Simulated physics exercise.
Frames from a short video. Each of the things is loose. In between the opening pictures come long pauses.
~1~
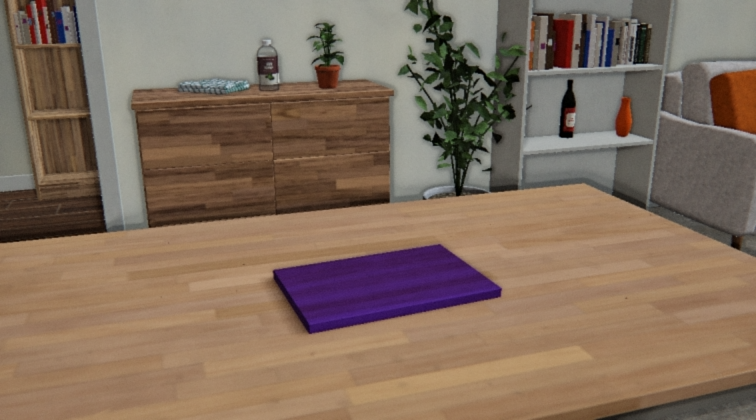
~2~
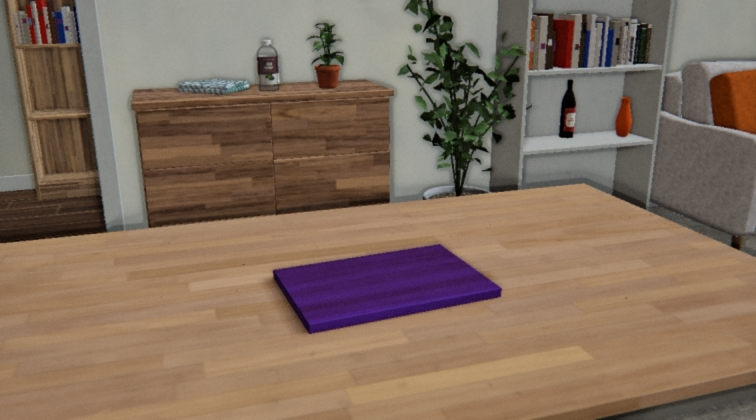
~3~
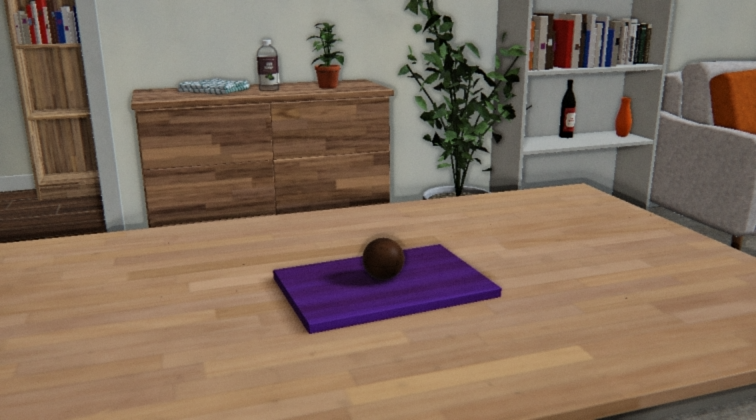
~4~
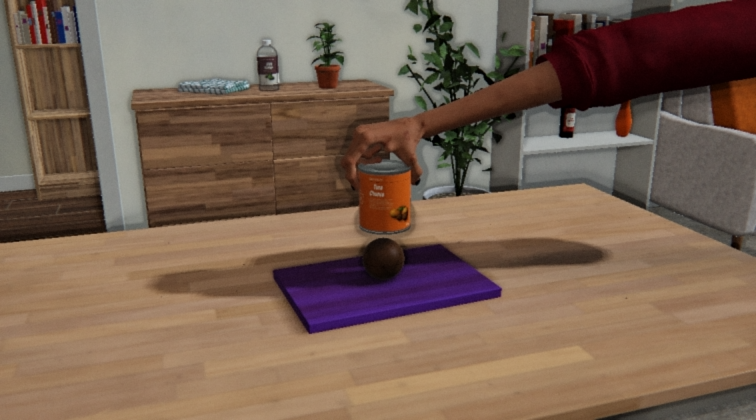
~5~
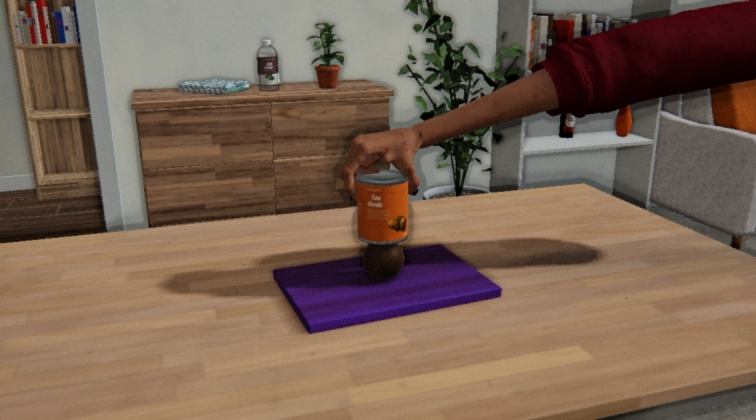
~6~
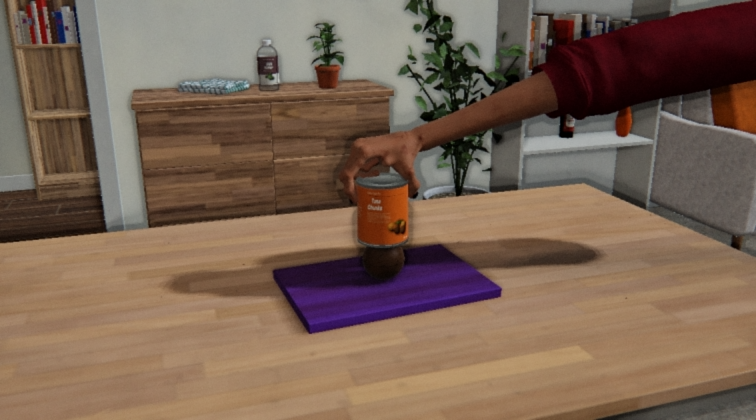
On a wooden table, a dark brown ball appeared on a purple board, then a hand reached in from the right holding an orange can above it and lowered the can slightly onto the ball.
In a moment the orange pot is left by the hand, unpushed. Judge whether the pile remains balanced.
It will become unbalanced.
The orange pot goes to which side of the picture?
To the left.
Then, 0.70 s past the last view, orange pot now fallen.
Then, 1.60 s past the last view, things are still on the move.
Then, 2.40 s past the last view, as before.
Finally, fallen, orange pot; the other 2 still in place. The pile loses its balance.
